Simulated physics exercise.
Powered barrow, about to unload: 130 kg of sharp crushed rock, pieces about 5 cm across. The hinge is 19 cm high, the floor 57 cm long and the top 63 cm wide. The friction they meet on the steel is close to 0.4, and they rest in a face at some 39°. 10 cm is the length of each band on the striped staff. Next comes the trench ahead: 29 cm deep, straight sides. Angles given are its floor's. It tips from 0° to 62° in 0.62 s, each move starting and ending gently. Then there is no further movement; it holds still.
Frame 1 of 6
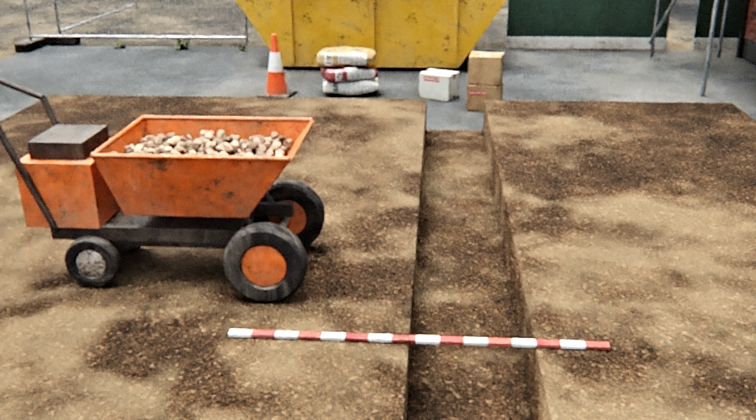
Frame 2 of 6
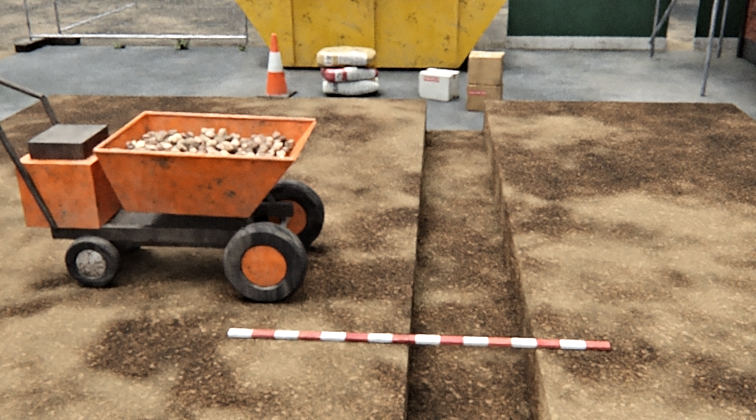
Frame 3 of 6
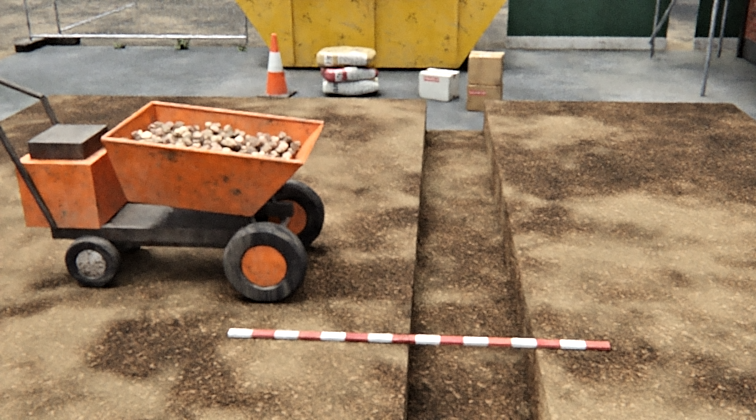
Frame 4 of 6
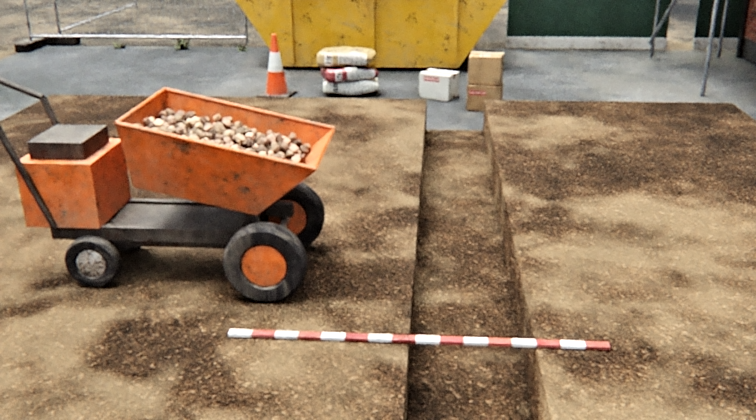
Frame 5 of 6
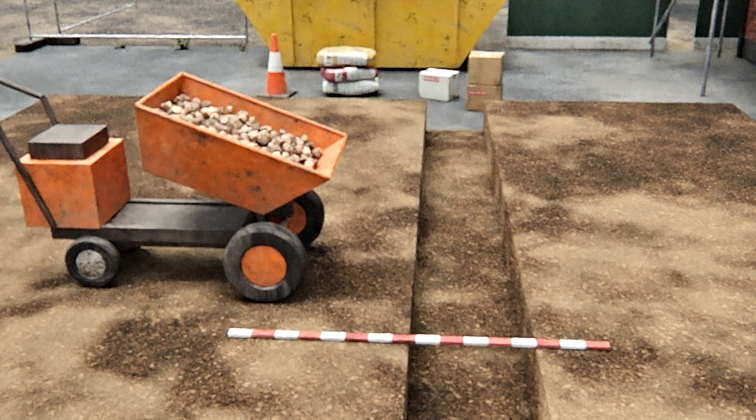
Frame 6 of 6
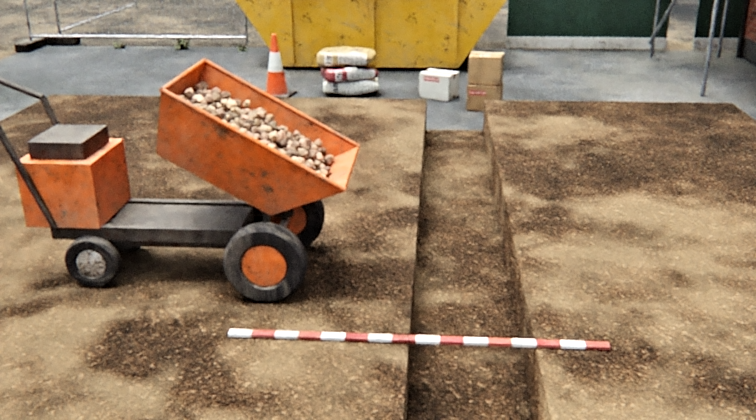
An orange barrow's tray of stones tilts steadily toward the right, its left end rising.
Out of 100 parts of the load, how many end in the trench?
Some 53 out of 100.
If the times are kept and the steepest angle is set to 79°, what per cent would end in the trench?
Then about 90 per cent.
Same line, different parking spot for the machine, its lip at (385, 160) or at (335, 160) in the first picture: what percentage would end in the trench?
Near 40 and near 60 percent.
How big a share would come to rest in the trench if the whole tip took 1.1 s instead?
It would be near 35 percent.
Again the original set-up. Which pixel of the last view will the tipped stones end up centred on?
Centre estimate: Around (463, 319).
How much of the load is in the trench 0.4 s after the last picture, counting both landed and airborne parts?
Around 5 per cent of it, at that instant.
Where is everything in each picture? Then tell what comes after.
In the first frame, the tray is at 0°, its lip at (290, 159); the top of the load is at (211, 140).
In the second frame, lip at (293, 160), floor tilted 2°, highest stones at (201, 138).
In the third frame, the tray is at 6°, its lip at (302, 163); the top of the load is at (185, 129).
In the fourth frame, the tray is at 13°, its lip at (315, 169); the top of the load is at (174, 118).
In the fifth frame, lip at (330, 178), floor tilted 21°, highest stones at (187, 104).
In the sixth frame, the tray is at 30°, its lip at (345, 190); the top of the load is at (202, 92).
Then, 0.2 s after the last picture the floor is at 52°, 100 % in the tray; the foremost stones are at (351, 199).
Then, 0.4 s after the last picture the floor is at 62°, 93 % in the tray, 5 % short of the trench, 3 % in the trench; the foremost stones are at (434, 253).
Then, 0.8 s after the last picture the floor is at 62°, 52 % in the tray, 7 % short of the trench, 40 % in the trench; the foremost stones are at (518, 344).
Then, 2.7 s after the last picture the floor is at 62°, 40 % in the tray, 7 % short of the trench, 53 % in the trench; the foremost stones are at (514, 323).
